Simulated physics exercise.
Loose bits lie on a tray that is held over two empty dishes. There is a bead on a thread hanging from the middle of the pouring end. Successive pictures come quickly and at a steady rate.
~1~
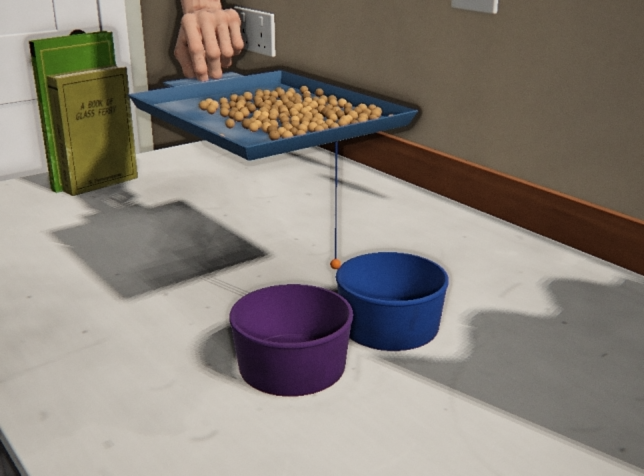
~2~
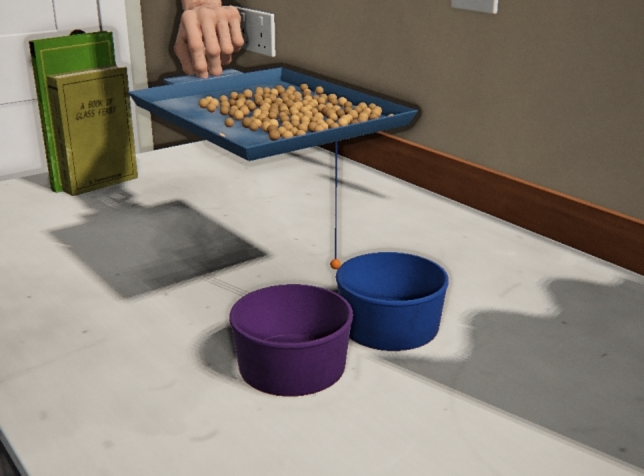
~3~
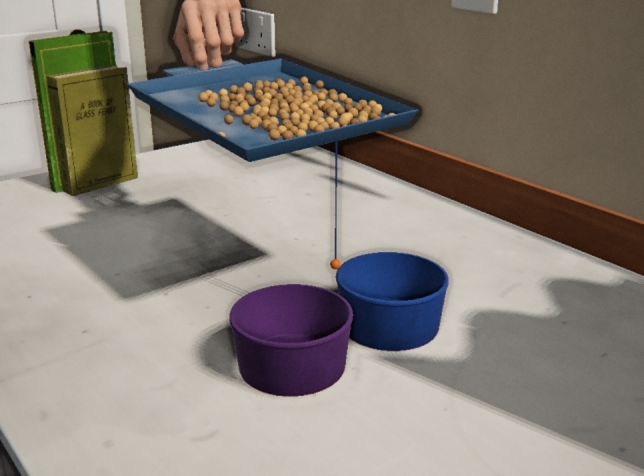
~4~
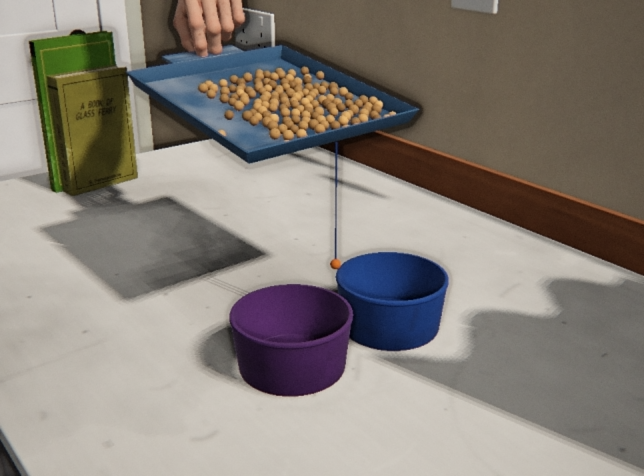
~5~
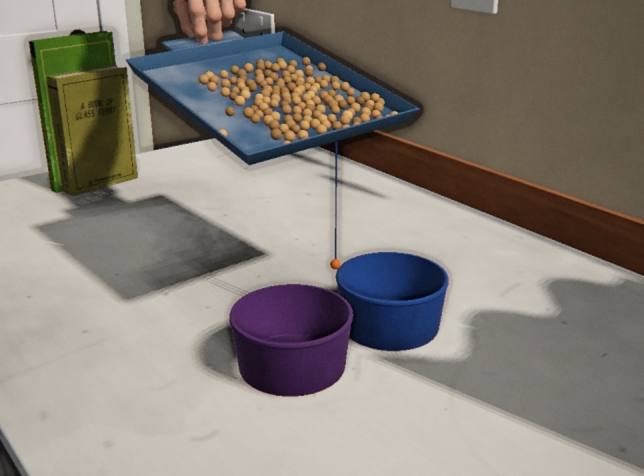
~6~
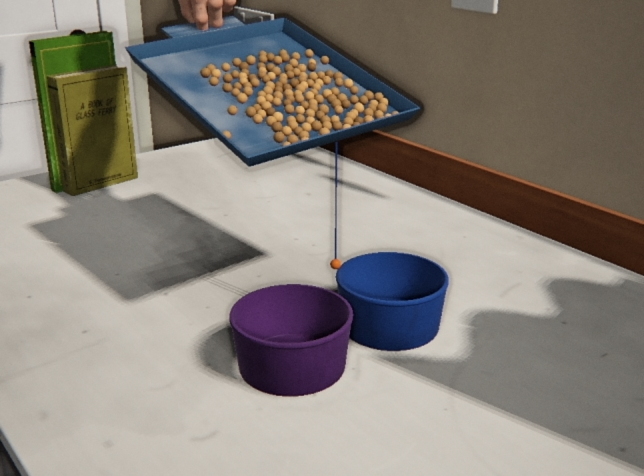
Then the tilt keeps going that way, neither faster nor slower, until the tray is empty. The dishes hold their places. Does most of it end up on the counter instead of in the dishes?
No, most of it goes into the dishes.
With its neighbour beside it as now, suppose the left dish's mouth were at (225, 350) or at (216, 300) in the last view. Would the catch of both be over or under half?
Past half, then shy of half.
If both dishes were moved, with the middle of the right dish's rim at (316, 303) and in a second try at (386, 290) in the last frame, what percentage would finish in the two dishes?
About 80 and 90 per cent respectively.
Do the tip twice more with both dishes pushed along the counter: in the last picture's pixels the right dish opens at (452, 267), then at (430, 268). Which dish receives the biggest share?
First the left-hand dish, then the left one.
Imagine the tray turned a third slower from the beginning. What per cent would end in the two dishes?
Result: About 80 per cent.
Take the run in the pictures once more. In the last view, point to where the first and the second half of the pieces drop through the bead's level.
First half (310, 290); second half (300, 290).
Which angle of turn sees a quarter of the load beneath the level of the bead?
Somewhere around 60 degrees.
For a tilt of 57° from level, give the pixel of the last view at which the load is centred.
The centre of the load shows up near (309, 148) in the last view.
Soon after the last picture, tray tipped steeply; about two thirds on the tray; a small part in the left dish; a stray few outside both; about a quarter in the air.
A little later, tray tipped right over; about two thirds in the left dish; a small part in the right dish; a small part outside both; a stray few in the air.
Later still, tray tipped past a quarter turn; about two thirds in the left dish; a small part in the right dish; about a quarter outside both.
By the end, tray tipped past a quarter turn; about two thirds in the left dish; a small part in the right dish; about a quarter outside both.
